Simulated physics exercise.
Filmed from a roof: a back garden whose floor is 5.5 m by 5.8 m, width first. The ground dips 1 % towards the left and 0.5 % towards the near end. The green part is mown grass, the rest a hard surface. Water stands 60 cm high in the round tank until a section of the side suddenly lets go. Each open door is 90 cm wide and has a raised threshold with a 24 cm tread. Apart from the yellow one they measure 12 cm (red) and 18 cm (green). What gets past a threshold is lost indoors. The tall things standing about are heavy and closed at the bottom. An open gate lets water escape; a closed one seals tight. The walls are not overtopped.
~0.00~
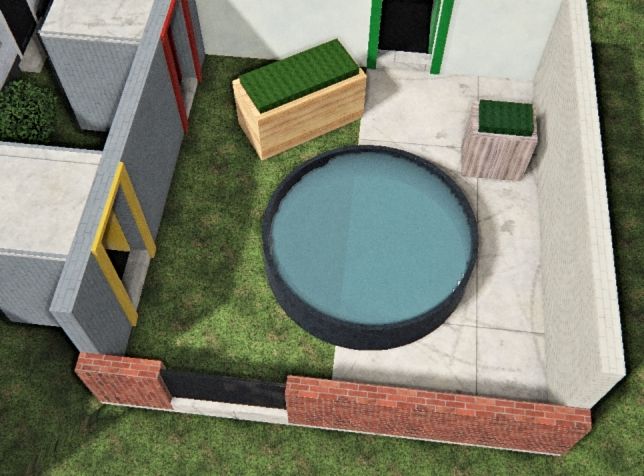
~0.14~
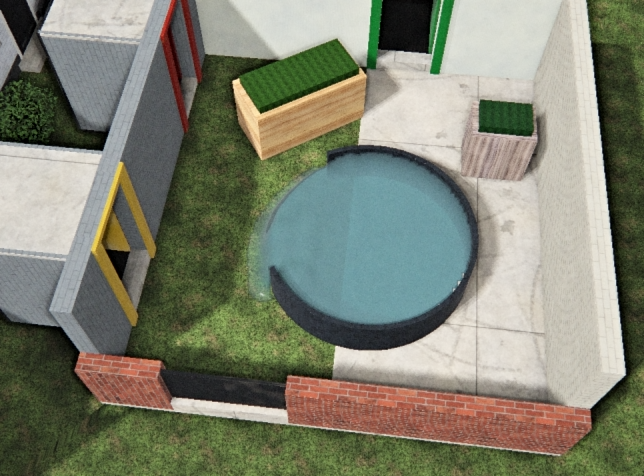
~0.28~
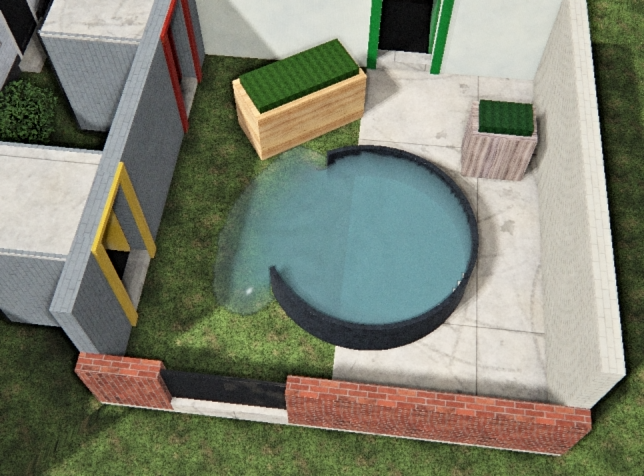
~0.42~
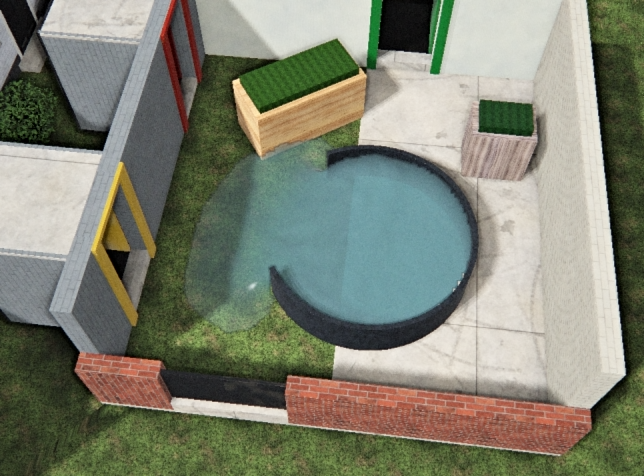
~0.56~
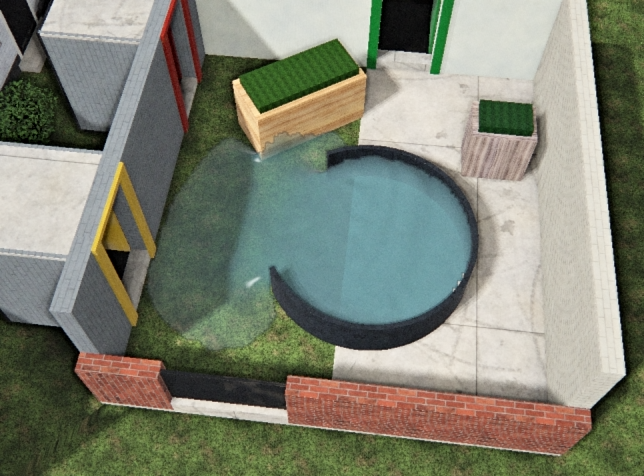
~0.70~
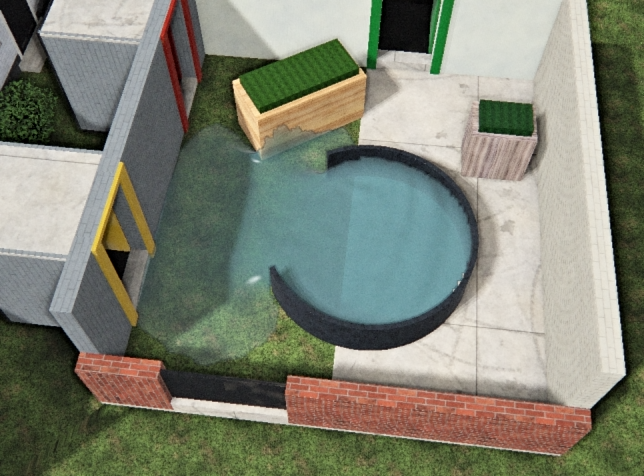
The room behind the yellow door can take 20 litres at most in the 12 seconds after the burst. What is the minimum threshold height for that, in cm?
Close to 25 cm is just enough.
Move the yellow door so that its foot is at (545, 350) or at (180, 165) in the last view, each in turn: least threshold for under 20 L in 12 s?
About 11.0 and 33 cm.
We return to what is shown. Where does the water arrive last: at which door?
Last comes the green one.
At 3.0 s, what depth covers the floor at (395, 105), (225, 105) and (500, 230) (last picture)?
In that order: 1, 16 and 0 cm.
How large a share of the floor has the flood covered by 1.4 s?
Some 35 per cent of it.
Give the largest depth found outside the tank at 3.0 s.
About 38 cm.
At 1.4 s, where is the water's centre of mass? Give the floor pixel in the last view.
Near (313, 240).
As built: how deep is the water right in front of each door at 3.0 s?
Depths in cm: Yellow 26, red 19, green 0.
After 1.4 s water covers 35 % of the floor, deepest (52 cm) near (171, 185); 26 cm at the yellow door, 2 litres in over its 22 cm threshold.
After 3.0 s water covers 60 % of the floor, deepest (38 cm) near (204, 63); 26 cm at the yellow door, 32 litres in over its 22 cm threshold.
After 12.0 s water covers 100 % of the floor, deepest (16 cm) near (155, 247); 12 cm at the yellow door, 38 litres in over its 22 cm threshold.
At the yellow door as built, the water arrived by 0.7 s and peaked near 31 cm at 2.0 s.
Run again over the same 12 s with other heights there, 55 litres in over 20.5 cm, 10 litres over 27.5 cm. The limit of 20 litres is kept from about 25 cm up.
